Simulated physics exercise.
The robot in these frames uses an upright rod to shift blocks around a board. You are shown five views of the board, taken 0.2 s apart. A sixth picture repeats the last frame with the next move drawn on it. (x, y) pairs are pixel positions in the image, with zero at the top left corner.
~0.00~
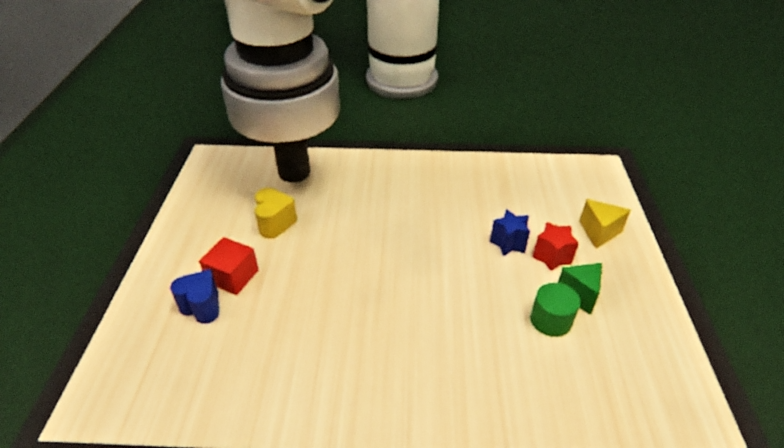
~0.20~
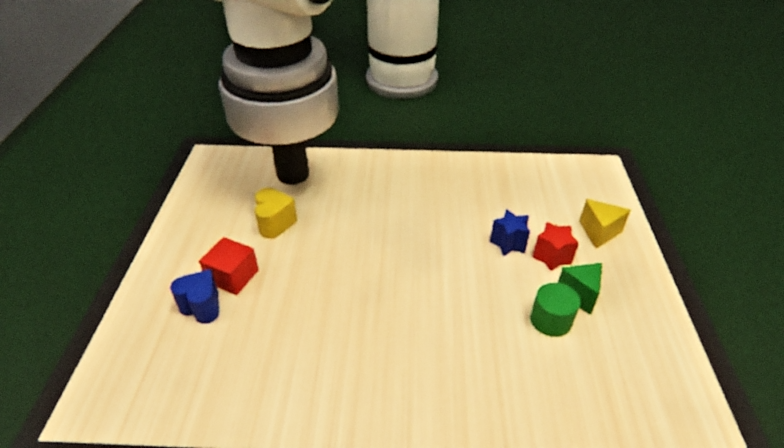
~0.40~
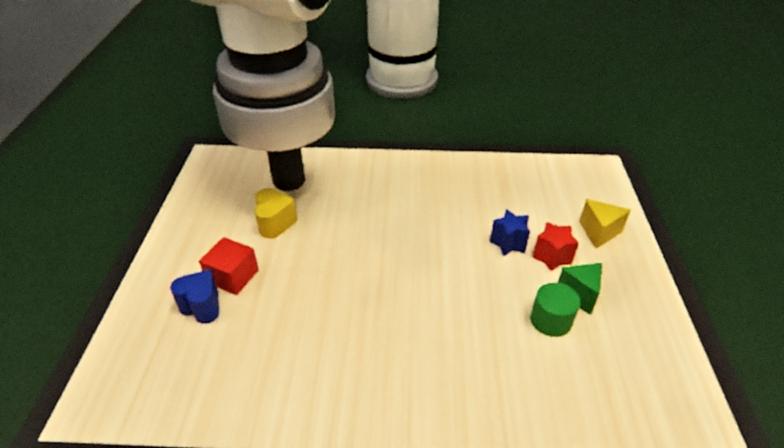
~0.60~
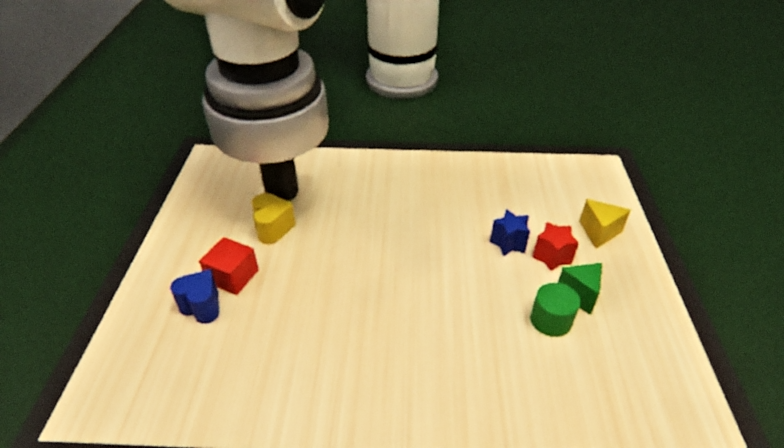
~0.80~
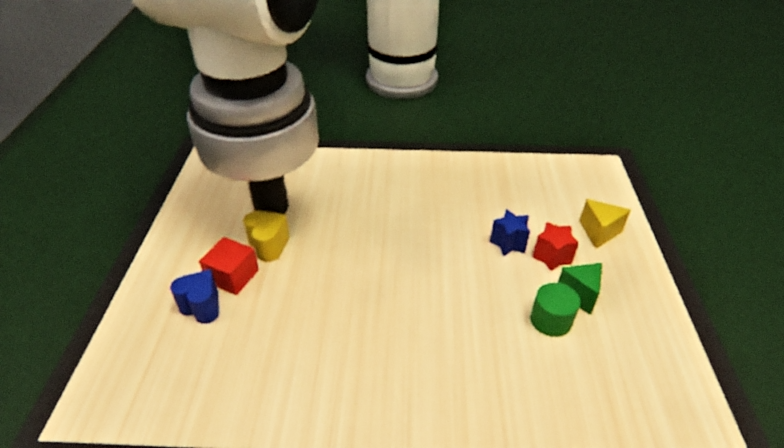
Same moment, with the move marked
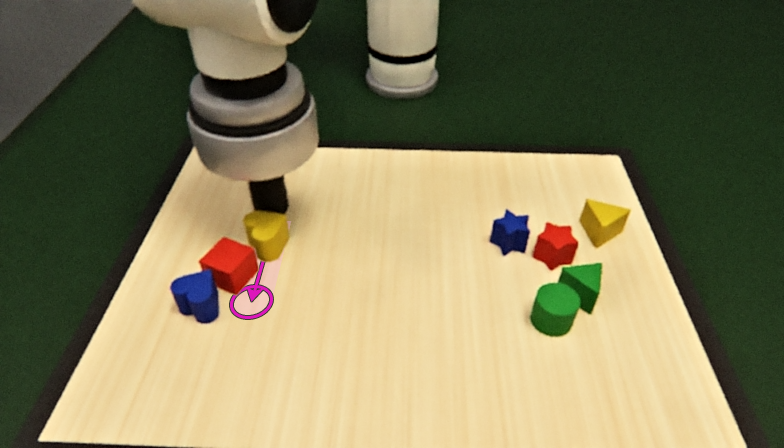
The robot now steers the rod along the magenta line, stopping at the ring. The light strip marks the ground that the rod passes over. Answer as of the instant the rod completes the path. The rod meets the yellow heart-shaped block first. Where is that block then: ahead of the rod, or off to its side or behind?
It rides in front to the end.
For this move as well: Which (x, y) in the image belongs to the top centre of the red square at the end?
My prediction: (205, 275).
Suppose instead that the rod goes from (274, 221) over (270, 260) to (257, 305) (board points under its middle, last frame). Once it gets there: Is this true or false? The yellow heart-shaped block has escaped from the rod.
The statement is false.
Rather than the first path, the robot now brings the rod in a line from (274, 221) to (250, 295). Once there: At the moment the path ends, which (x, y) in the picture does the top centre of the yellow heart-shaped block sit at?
My estimate: (267, 295).
The line goes in a line from (274, 221) to (252, 302).
The first path, step by step. One third of the way, rod at (265, 233); blue heart-shaped block at (190, 289); red square at (221, 261), turned 25° clockwise; yellow heart-shaped block at (263, 249), turned 20° anticlockwise.
Two thirds of the way, rod at (257, 260); blue heart-shaped block at (175, 296), turned 25° anticlockwise; red square at (214, 269), turned 55° clockwise; yellow heart-shaped block at (262, 277), turned 30° anticlockwise.
At the end, rod at (248, 289); blue heart-shaped block at (165, 301), turned 30° anticlockwise; red square at (205, 275), turned 60° clockwise; yellow heart-shaped block at (263, 306), turned 60° anticlockwise.
